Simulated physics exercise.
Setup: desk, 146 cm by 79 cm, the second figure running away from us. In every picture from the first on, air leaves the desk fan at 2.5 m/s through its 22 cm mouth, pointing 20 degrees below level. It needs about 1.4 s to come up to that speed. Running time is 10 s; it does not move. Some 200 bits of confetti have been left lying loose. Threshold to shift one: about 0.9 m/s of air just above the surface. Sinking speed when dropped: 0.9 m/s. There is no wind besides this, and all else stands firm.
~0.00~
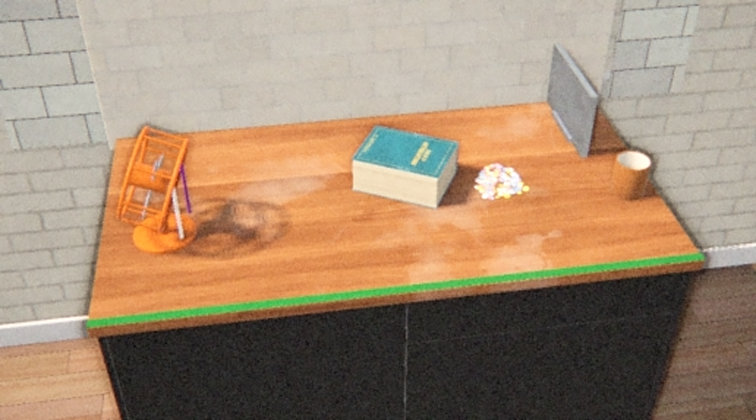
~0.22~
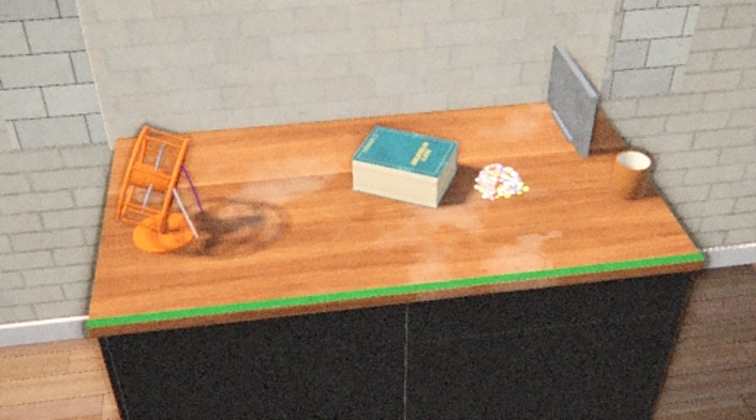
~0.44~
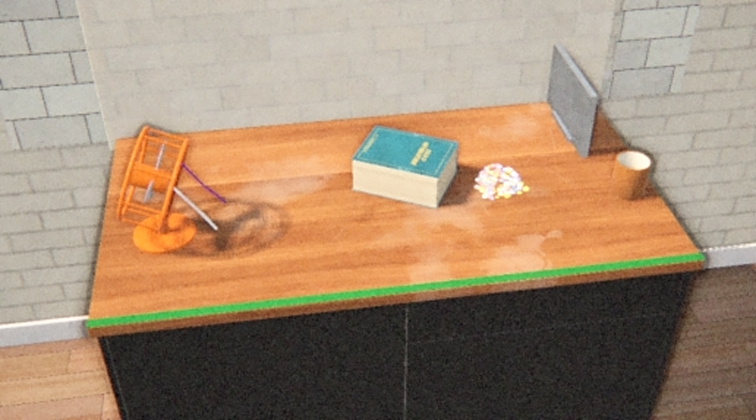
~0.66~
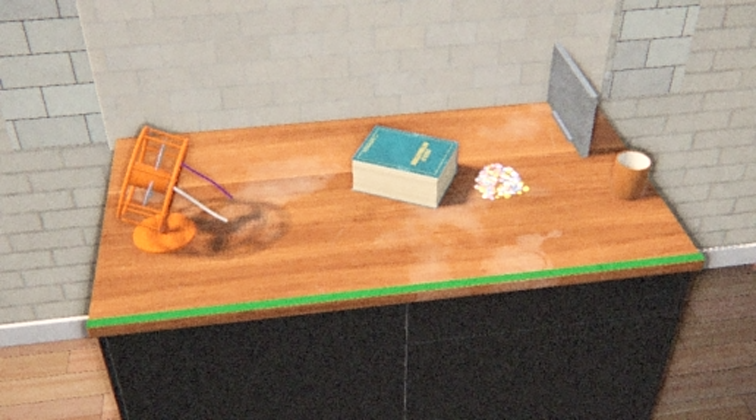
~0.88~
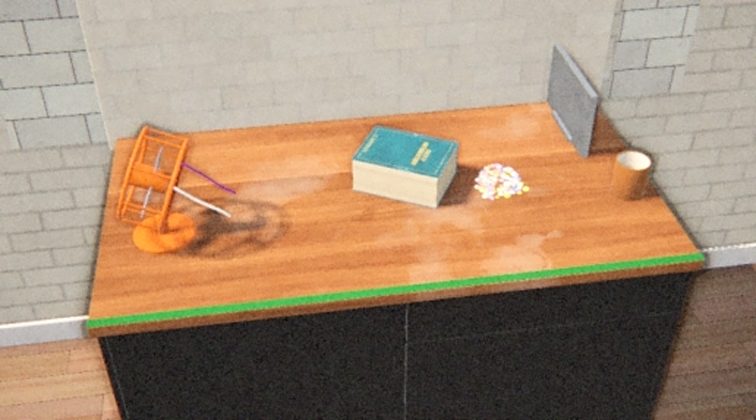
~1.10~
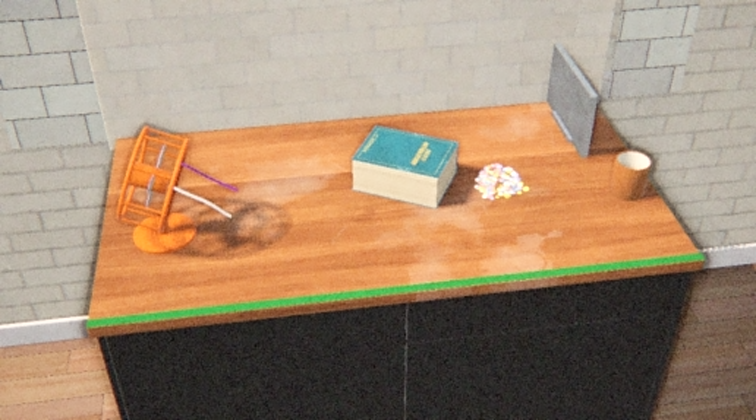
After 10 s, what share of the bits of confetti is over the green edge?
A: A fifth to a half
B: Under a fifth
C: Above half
B.
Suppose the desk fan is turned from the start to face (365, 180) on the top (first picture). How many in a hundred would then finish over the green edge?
Then roughly 60 per cent.
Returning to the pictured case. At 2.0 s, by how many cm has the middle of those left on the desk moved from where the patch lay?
About 0 cm.
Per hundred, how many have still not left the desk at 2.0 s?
About 100 %.
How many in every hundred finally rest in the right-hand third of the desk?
80 %.
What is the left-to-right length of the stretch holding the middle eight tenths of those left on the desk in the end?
Around 10 cm.
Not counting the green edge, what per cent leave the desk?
Estimate: Near 10 %.
After 2.0 s the count stands so, 0 % are over the green edge; the middle of those still in play is near (495, 182).
After 3.2 s the count stands so, 0 % are over the green edge; the middle of those still in play is near (495, 182).
After 5.5 s the count stands so, 0 % are over the green edge; the middle of those still in play is near (492, 184).
After 10.0 s, at the end, 0 % are over the green edge; the middle of those still in play is near (500, 187).
